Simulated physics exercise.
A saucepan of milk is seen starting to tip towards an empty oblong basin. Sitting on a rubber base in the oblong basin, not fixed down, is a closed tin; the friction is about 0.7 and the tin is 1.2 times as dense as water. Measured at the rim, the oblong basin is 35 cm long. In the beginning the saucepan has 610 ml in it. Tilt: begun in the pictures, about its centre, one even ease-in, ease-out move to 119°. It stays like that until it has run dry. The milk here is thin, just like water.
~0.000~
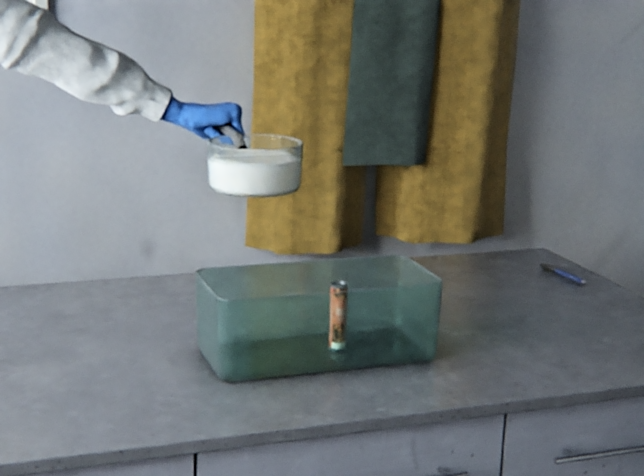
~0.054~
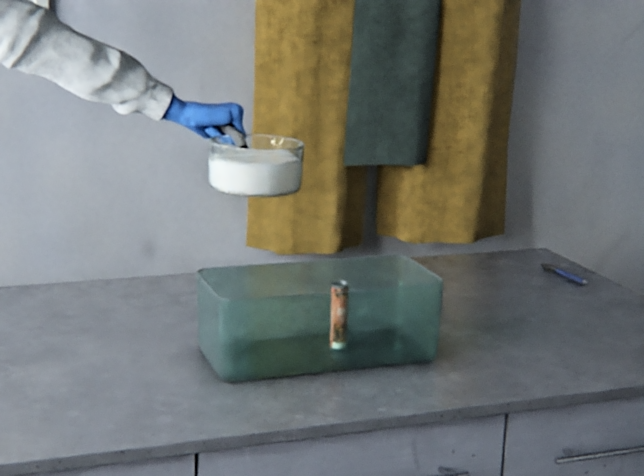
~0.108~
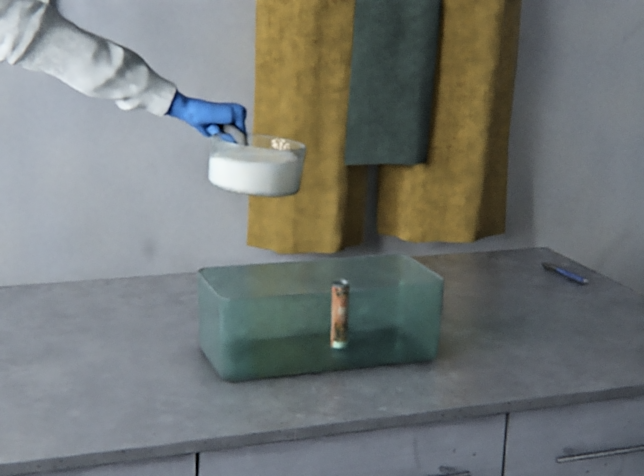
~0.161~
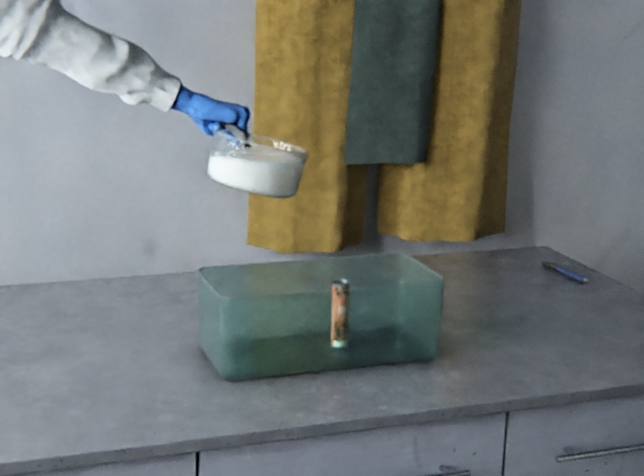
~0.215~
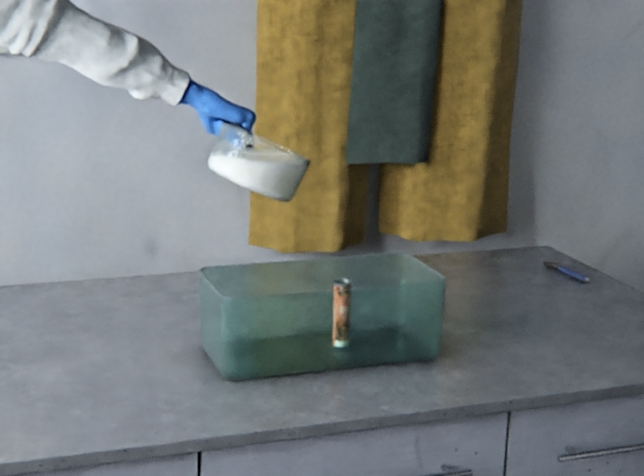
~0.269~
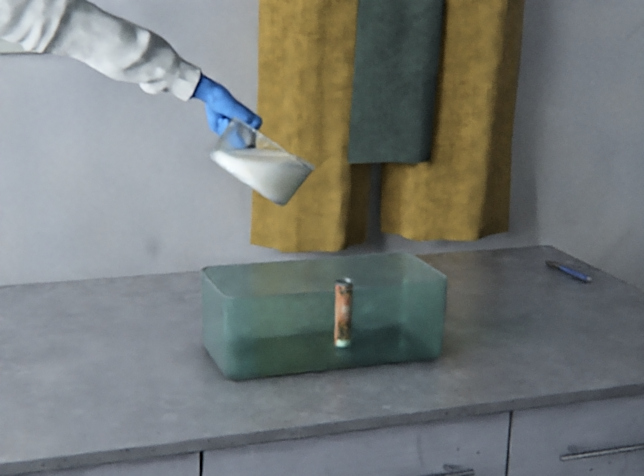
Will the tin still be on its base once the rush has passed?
It capsizes.
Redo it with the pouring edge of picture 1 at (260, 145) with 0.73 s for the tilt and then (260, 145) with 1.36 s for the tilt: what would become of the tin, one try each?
Trial 1 - tin stays standing; trial 2 - tin stays standing.
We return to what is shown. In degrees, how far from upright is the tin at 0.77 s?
I'd say it's tipped close to 5 degrees.
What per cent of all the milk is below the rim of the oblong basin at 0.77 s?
Near 92 per cent of the total.
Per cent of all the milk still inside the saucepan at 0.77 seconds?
Share remaining: Approx. 1 %.
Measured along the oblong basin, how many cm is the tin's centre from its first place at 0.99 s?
Close to 3 cm.
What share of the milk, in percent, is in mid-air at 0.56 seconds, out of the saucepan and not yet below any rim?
Estimate: Some 50 % of the total.
Then, 0.56 s in, the tilt is 103° and 19 per cent is still to pour; the tin stands where it began.
Then, 0.77 s in, the tilt is 119° and 1 per cent is still to pour; the tin leans 6°.
Then, 0.99 s in, the tilt is 119° and 0 per cent is still to pour; the tin leans 26°.
Then, 1.23 s in, the tilt is 119° and 0 per cent is still to pour; the tin lies on its side.
Finally, the tin lies on its side.
